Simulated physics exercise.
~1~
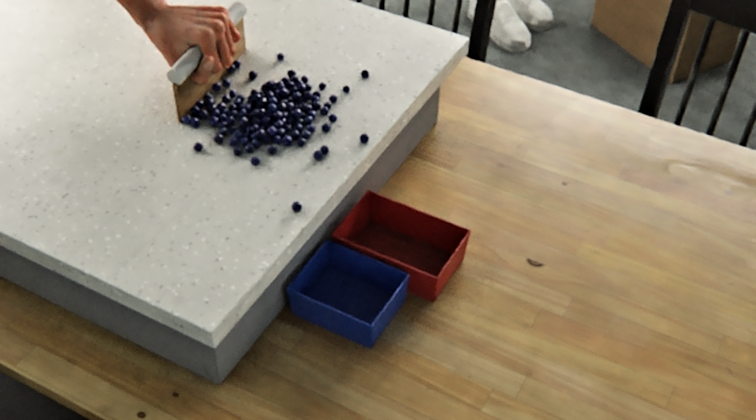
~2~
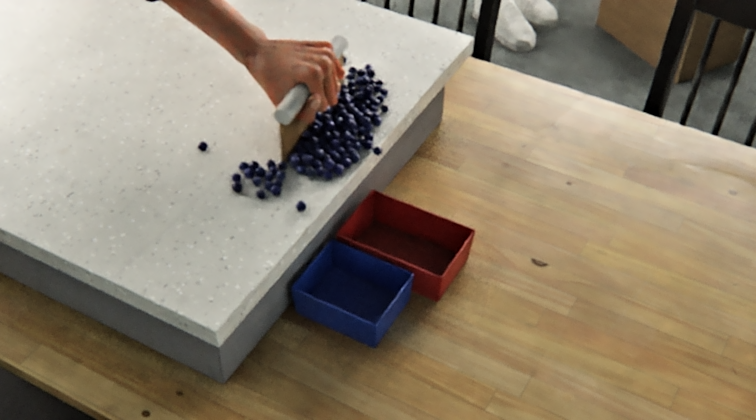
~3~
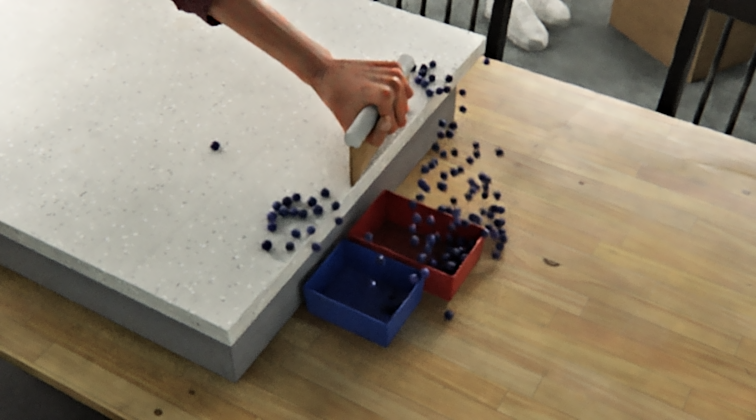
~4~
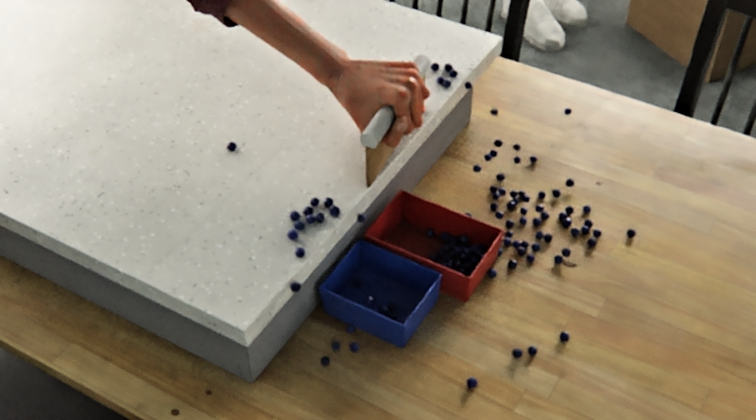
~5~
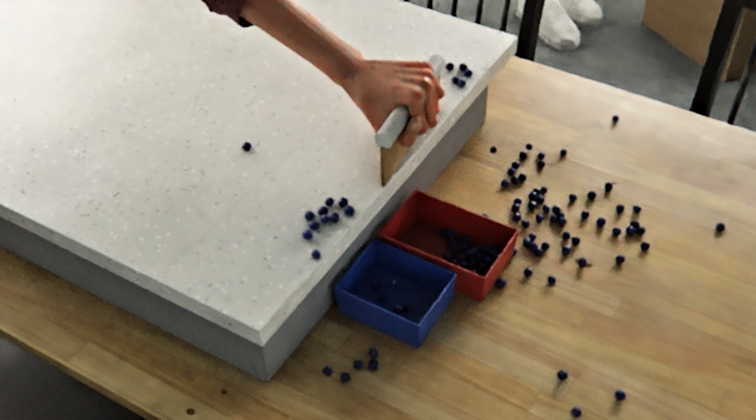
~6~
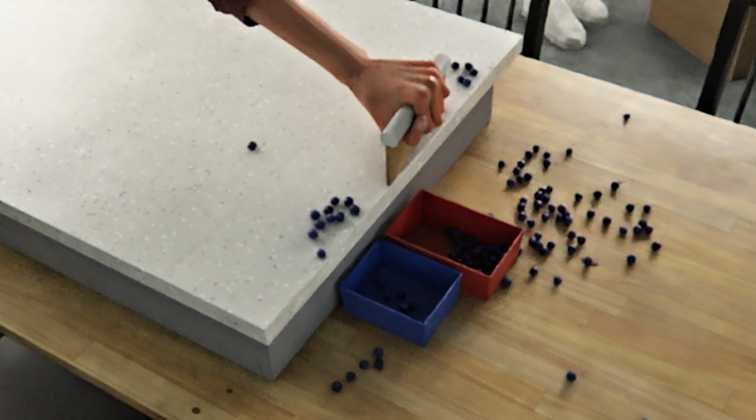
In the video, a hand sweeps a pile of blueberries rightward across a pale slab with a scraper and over its edge, where some drop into a red tin, fewer into a blue tin, and many scatter on the wooden table, while a few stay on the slab.
